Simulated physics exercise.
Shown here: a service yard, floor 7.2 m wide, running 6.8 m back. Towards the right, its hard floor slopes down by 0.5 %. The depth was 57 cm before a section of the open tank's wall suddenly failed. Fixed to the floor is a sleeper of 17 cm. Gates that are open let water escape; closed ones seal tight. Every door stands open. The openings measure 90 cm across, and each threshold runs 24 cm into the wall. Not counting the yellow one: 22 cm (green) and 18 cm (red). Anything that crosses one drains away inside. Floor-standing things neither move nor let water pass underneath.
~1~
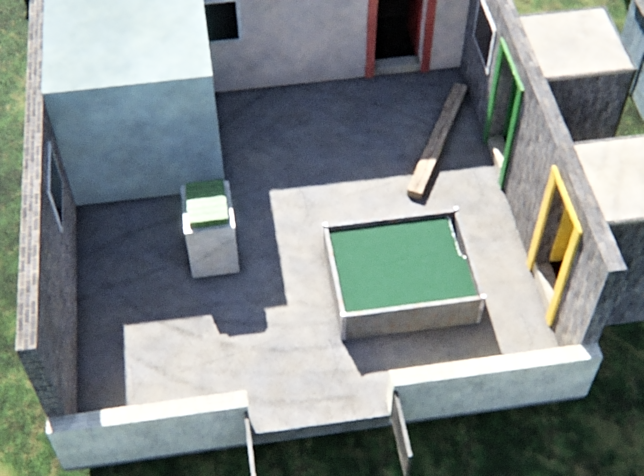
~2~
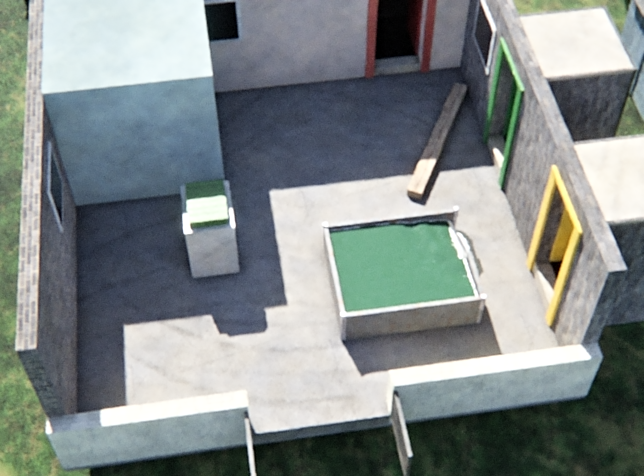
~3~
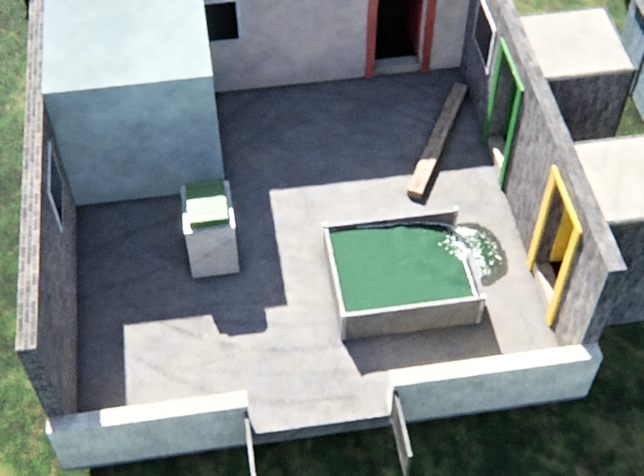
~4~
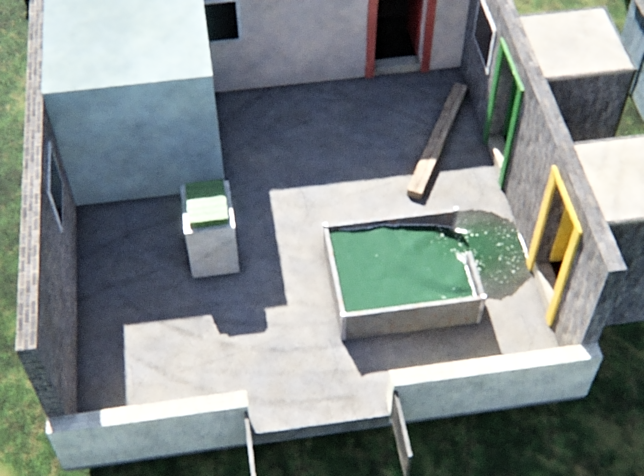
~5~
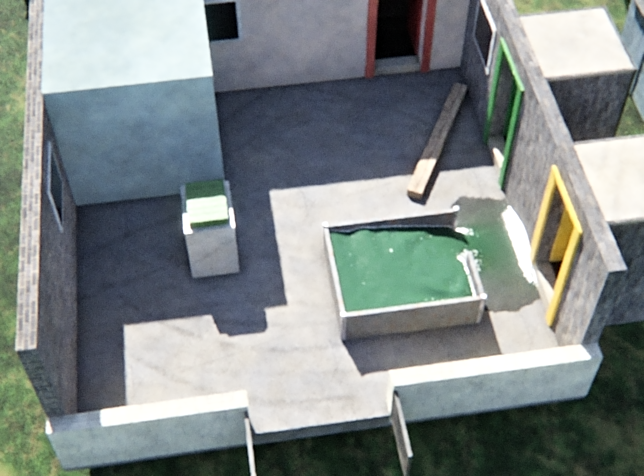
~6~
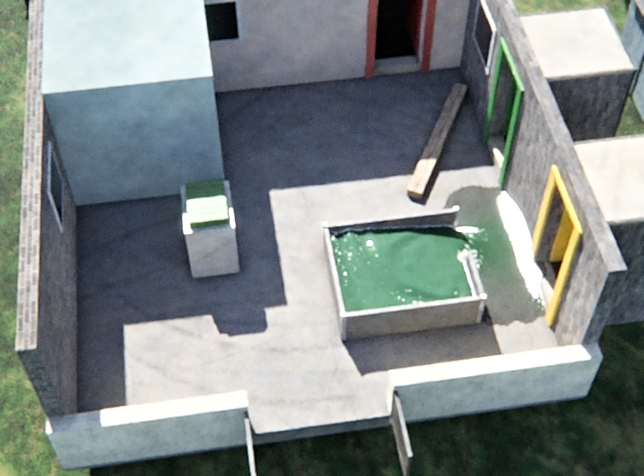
In a walled yard with open doorways, green water lies still in a rectangular open tank, then pours through a gap at its right end, spreads across the floor to the right, and reaches the yellow door.
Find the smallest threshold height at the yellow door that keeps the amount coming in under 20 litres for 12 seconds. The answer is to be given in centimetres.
The smallest height is about 16 cm.
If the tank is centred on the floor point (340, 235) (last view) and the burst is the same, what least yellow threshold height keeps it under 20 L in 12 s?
Minimum: Approx. 6.5 cm.
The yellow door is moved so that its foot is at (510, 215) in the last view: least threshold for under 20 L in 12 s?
It needs about 29 cm.
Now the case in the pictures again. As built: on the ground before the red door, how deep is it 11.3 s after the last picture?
You'd measure close to 1.0 cm there.
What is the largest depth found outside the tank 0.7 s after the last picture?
Up to some 41 centimetres, I'd say.
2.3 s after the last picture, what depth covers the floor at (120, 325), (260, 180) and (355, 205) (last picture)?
Depth: About 0, 0, 0 cm.
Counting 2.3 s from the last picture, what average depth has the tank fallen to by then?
Some 29 cm.
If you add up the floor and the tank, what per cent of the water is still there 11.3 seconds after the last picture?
Around 94 in a hundred parts remain.
Then, 0.7 s after the last picture water covers 10 % of the floor, deepest (41 cm) near (512, 243); 18 cm at the yellow door, 0 litres in over its 25 cm threshold.
Then, 2.3 s after the last picture water covers 25 % of the floor, deepest (33 cm) near (465, 105); 14 cm at the yellow door, 1 litre in over its 25 cm threshold.
Then, 11.3 s after the last picture water covers 90 % of the floor, deepest (10 cm) near (492, 186); 6 cm at the yellow door, 2 litres in over its 25 cm threshold.
At the yellow door as built, the water peaked near 19 cm, 1.1 s after the last picture.
Run again over the same 12 s with other heights there, 33 litres in over 13.5 cm, 11 litres over 18.5 cm. The limit of 20 litres is kept from about 16 cm up.
